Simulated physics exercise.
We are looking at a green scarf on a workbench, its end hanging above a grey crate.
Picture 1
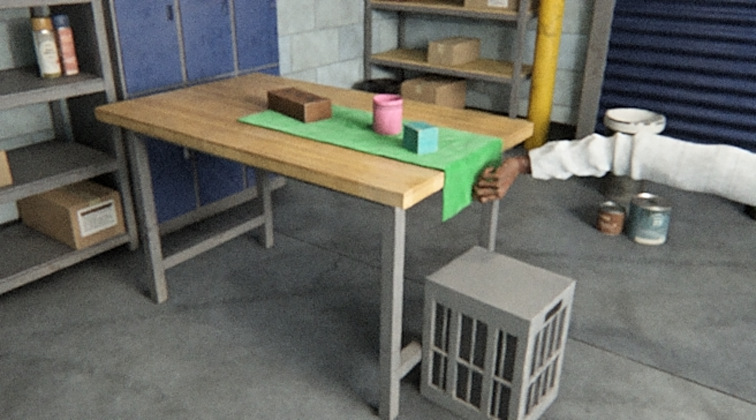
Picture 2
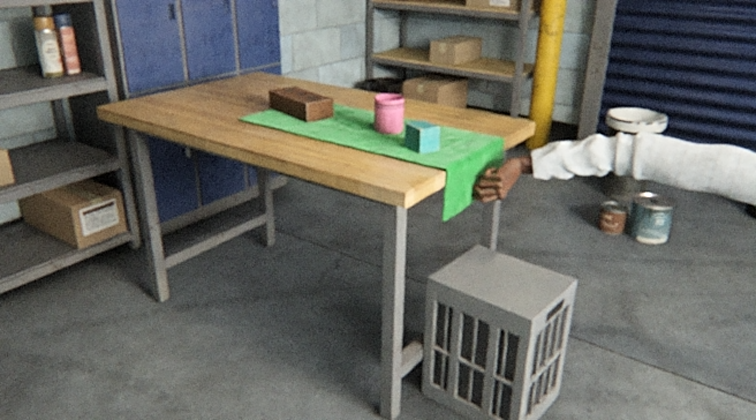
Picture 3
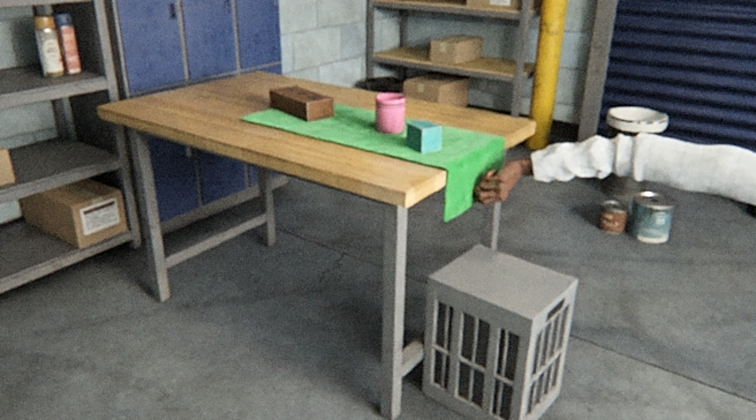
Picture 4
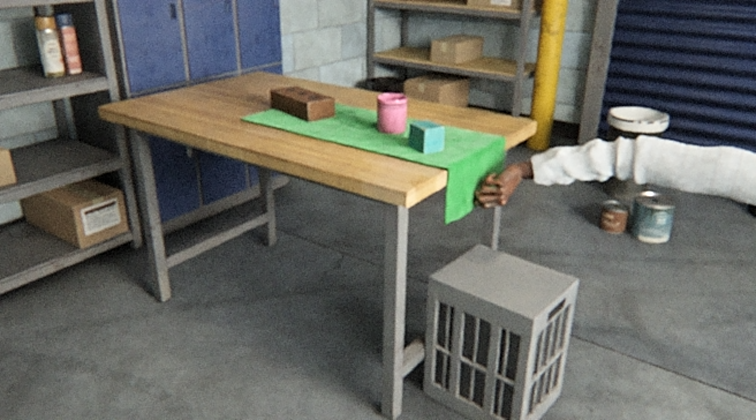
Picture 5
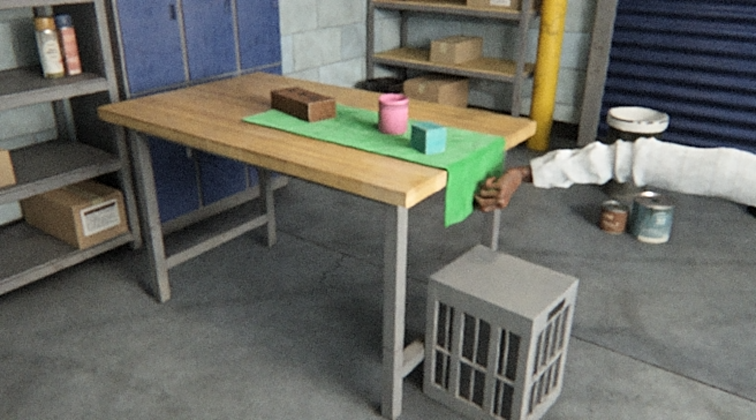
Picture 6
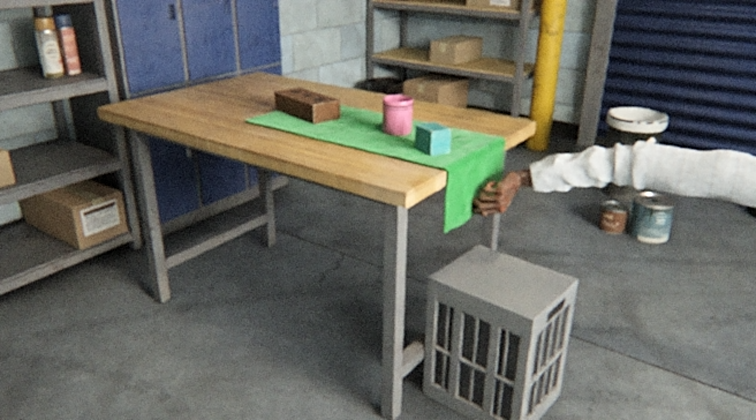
A green scarf slides slightly right across a workbench as a hand pulls its hanging end.
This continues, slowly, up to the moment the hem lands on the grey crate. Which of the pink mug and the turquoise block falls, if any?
The pink mug remains up there, the turquoise block is carried off the end.
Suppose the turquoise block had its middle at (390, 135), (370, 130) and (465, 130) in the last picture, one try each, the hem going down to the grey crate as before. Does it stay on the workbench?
First place: Keeps clear of the edge; second place: Remains up there; third place: Goes over the edge.
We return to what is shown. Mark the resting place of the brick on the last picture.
Close to (350, 114).
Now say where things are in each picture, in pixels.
Scarf end (442, 221); pink mug (388, 98); turquoise block (421, 125); brick (299, 95); top of the crate (508, 295), in the first frame.
Scarf end (443, 221), far hem (238, 120); turquoise block (423, 125); turquoise block stands on the cloth, in the second frame.
Scarf end (444, 222); pink mug (390, 97), in the third frame.
Scarf end (445, 224), far hem (241, 120); turquoise block (427, 125), in the fourth frame.
Scarf end (445, 227); pink mug (393, 98), in the fifth frame.
Scarf end (444, 233), far hem (245, 122); pink mug (398, 99); turquoise block (433, 127); top of the crate (510, 294), in the sixth frame.
Then, 0.38 s past the final frame, hem going down; mug carried along near (414, 119); block carried along near (451, 143).
Then, 0.98 s past the final frame, hem on the crate; mug carried along near (440, 124); block over the edge.
Then, 1.68 s past the final frame, hem on the crate; mug carried along near (449, 126); block over the edge.
When it is over, hem on the crate; mug carried along near (449, 126); block over the edge. The pink mug keeps clear of the edge and the turquoise block falls off.
